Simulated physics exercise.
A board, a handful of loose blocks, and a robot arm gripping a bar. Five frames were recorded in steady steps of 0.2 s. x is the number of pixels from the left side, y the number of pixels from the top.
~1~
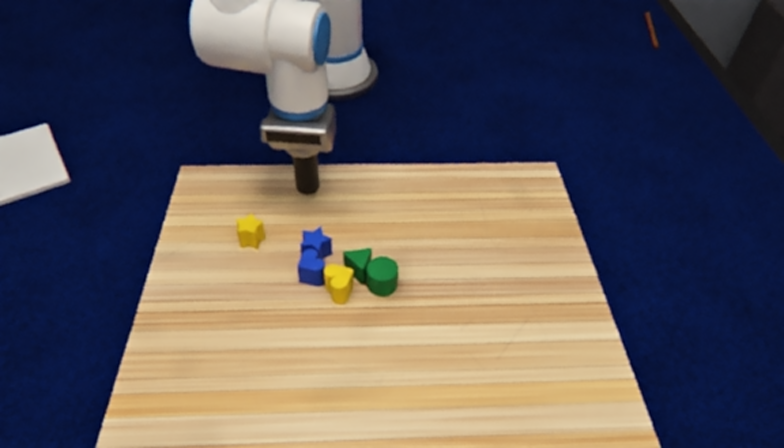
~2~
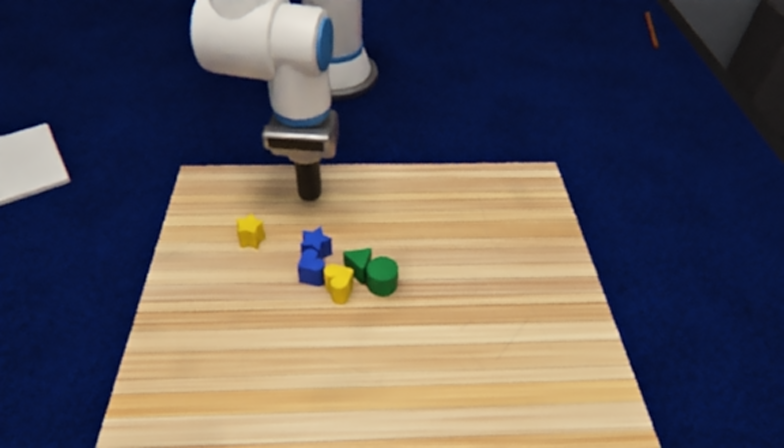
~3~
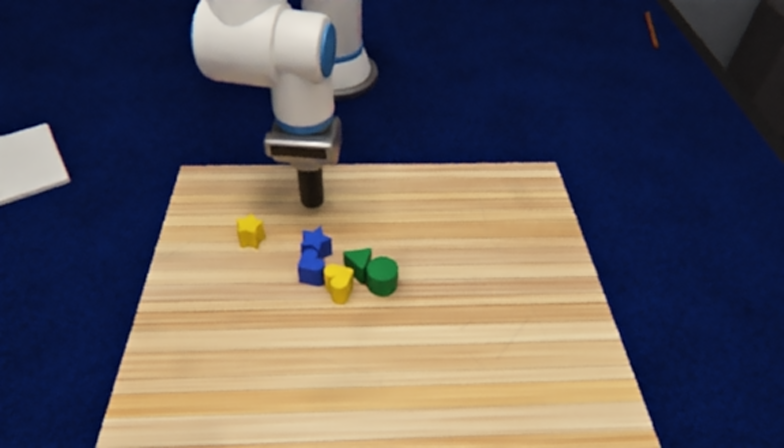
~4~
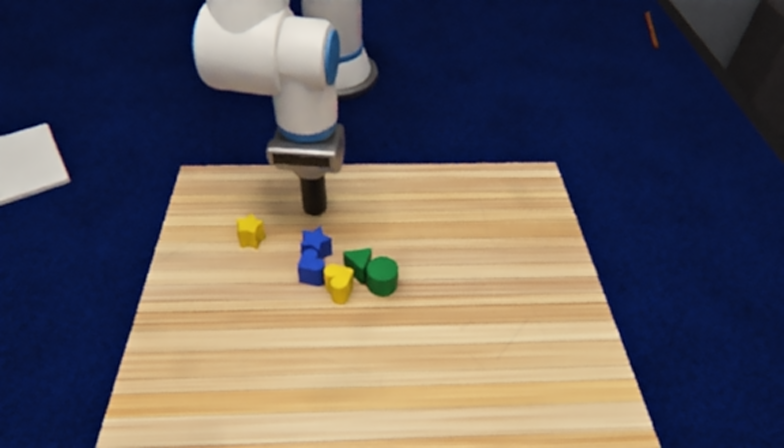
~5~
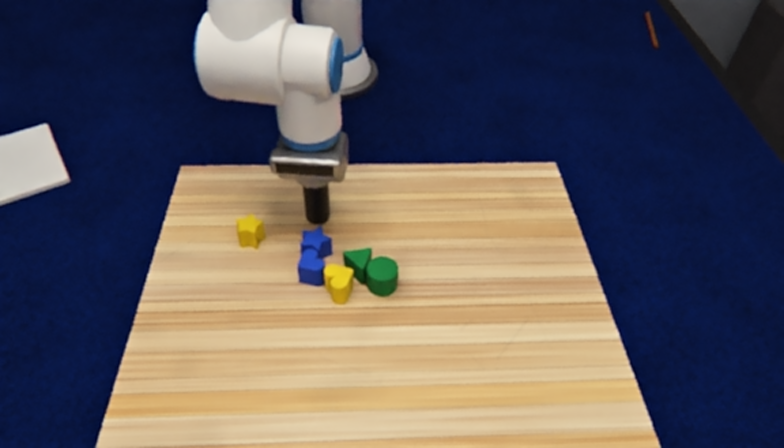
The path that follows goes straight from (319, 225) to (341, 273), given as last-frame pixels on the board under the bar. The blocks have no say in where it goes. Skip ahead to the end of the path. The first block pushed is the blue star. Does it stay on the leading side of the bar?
Shed along the way.
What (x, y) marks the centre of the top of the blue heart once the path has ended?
The answer is (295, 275).
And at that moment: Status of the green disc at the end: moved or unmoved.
Shifted.
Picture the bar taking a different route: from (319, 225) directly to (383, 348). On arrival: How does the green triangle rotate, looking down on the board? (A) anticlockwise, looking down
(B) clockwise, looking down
Answer: A.
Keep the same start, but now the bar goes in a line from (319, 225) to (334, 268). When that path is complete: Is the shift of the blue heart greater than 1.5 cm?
Short answer: Yes.
What follows on the original path. Halfway along, bar (329, 241); blue heart (305, 265), turned 20° anticlockwise; blue star (318, 249), turned 35° clockwise.
At the end, bar (340, 265); blue heart (295, 275); blue star (317, 265), turned 80° clockwise; yellow heart (339, 278), turned 15° anticlockwise; green triangle (366, 265), turned 15° anticlockwise; green disc (392, 271).
